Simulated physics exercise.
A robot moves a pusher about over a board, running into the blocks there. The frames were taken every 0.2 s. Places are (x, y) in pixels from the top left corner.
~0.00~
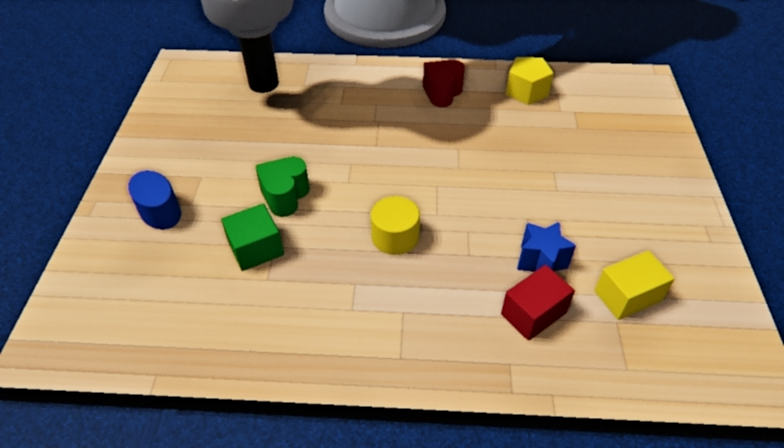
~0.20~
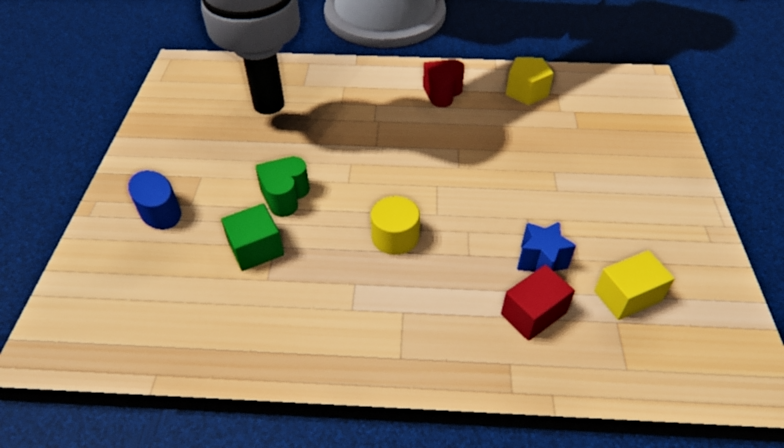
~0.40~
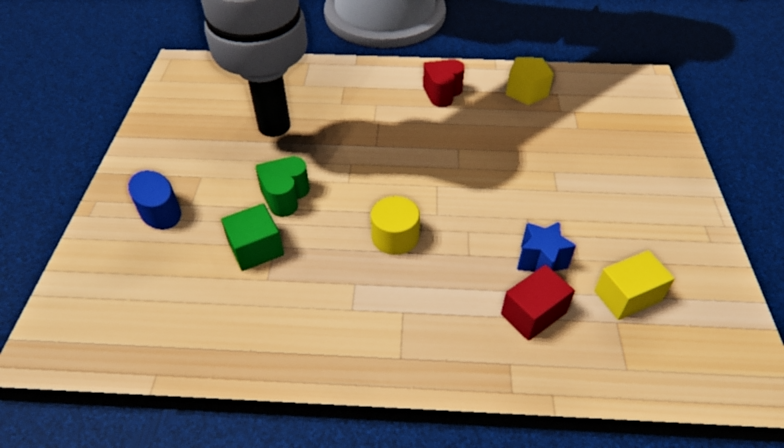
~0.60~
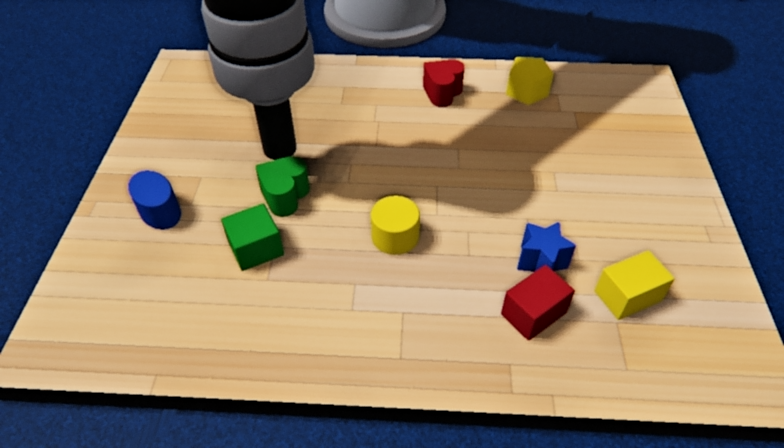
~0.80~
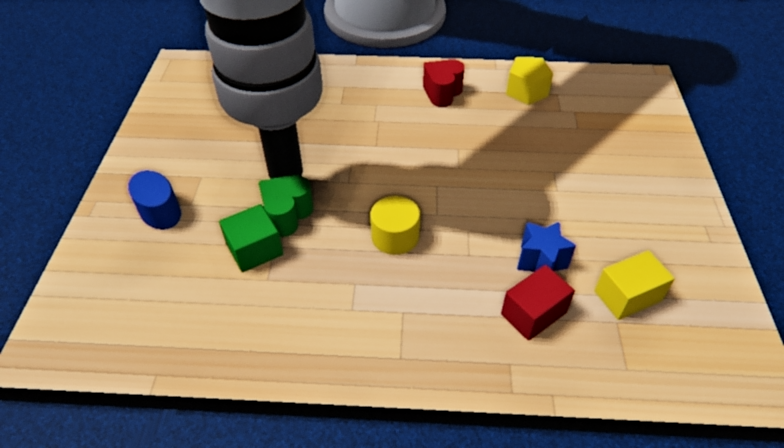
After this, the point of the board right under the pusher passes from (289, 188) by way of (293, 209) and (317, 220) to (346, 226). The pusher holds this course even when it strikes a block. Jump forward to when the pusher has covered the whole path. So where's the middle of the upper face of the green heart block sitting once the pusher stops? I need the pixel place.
It is at (301, 226).
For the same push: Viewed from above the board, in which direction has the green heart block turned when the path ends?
Rotation: Clockwise.
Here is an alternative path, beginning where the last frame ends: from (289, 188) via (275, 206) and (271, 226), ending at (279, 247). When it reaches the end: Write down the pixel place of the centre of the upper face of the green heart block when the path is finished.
By then it is at (308, 239).
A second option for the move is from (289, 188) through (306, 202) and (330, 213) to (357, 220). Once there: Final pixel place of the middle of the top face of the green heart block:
The answer is (299, 214).
The first path, step by step. Halfway along, pusher at (300, 201); green four-sided block at (245, 228); green heart block at (295, 223).
At the end, pusher at (344, 211); green four-sided block at (245, 228); green heart block at (301, 226), turned 25° clockwise; yellow cylinder not moved.
